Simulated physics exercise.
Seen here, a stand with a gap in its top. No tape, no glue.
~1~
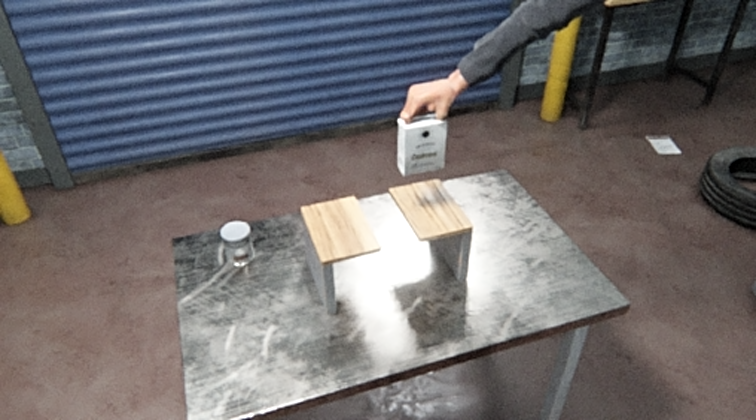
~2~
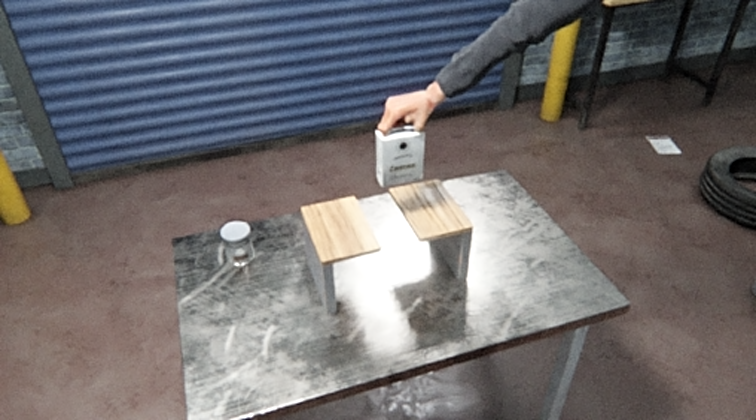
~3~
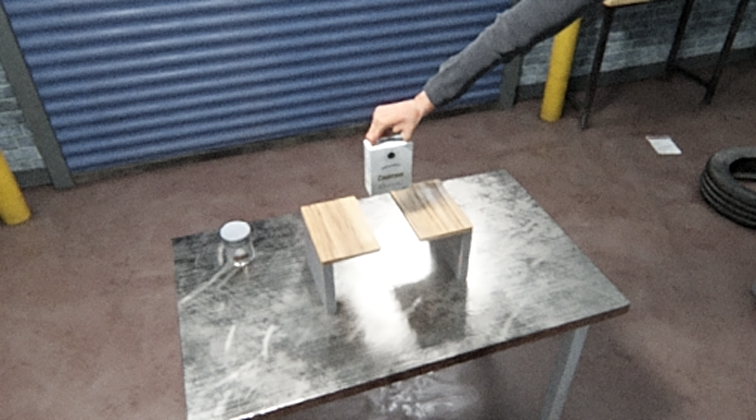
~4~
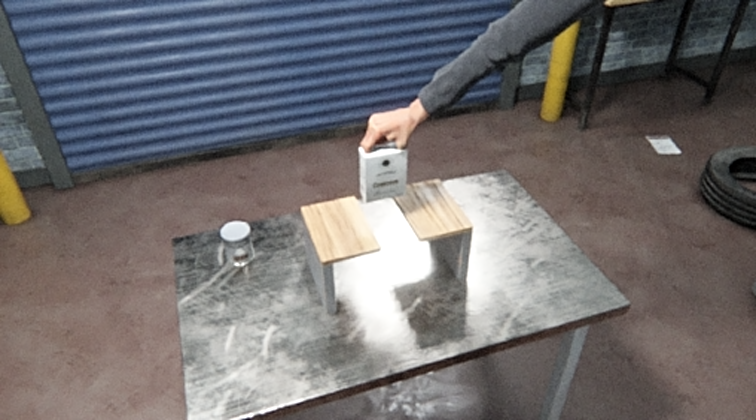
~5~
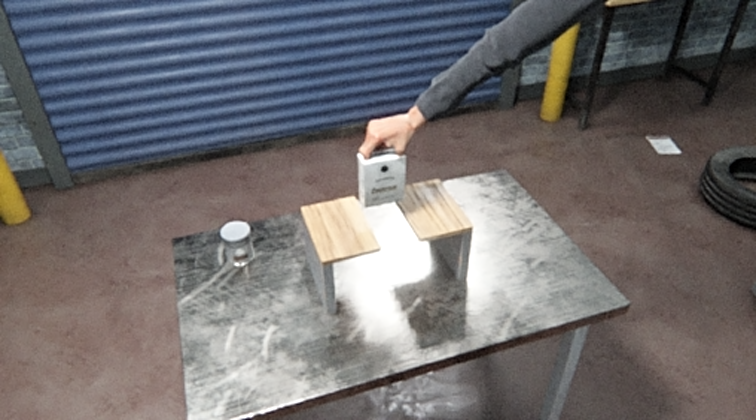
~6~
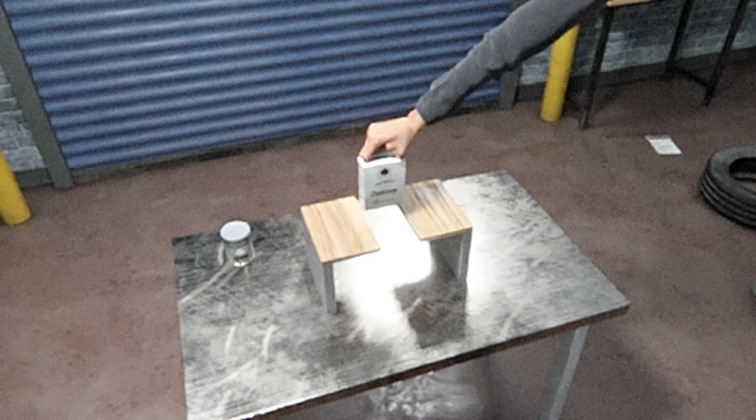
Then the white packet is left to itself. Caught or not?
The packet is caught.
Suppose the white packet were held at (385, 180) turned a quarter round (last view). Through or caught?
Then it goes down the gap.
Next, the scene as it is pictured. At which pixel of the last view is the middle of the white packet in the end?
At about (390, 205).
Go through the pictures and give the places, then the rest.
In the first picture, being brought over the gap; white packet (422, 144); grey tin (238, 243).
In the second picture, being brought over the gap; white packet (400, 156); grey tin (238, 243).
In the third picture, being brought over the gap; white packet (388, 165); grey tin (238, 243).
In the fourth picture, being brought over the gap; white packet (383, 172); grey tin (238, 243).
In the fifth picture, being brought over the gap; white packet (382, 178); grey tin (238, 243).
In the sixth picture, held still over the gap; white packet (382, 181); grey tin (238, 243).
Then, 0.20 s past the last view, white packet displaced a little near (382, 196).
Then, 0.30 s past the last view, white packet rocked 40° from its first pose near (393, 200).
Then, 0.50 s past the last view, white packet rocked 44° from its first pose near (389, 206).
Finally, down or leaning hard on the stand or table, white packet; grey tin still in place. Final places as the last picture's camera would see them, white packet near (390, 205). The packet lodges.
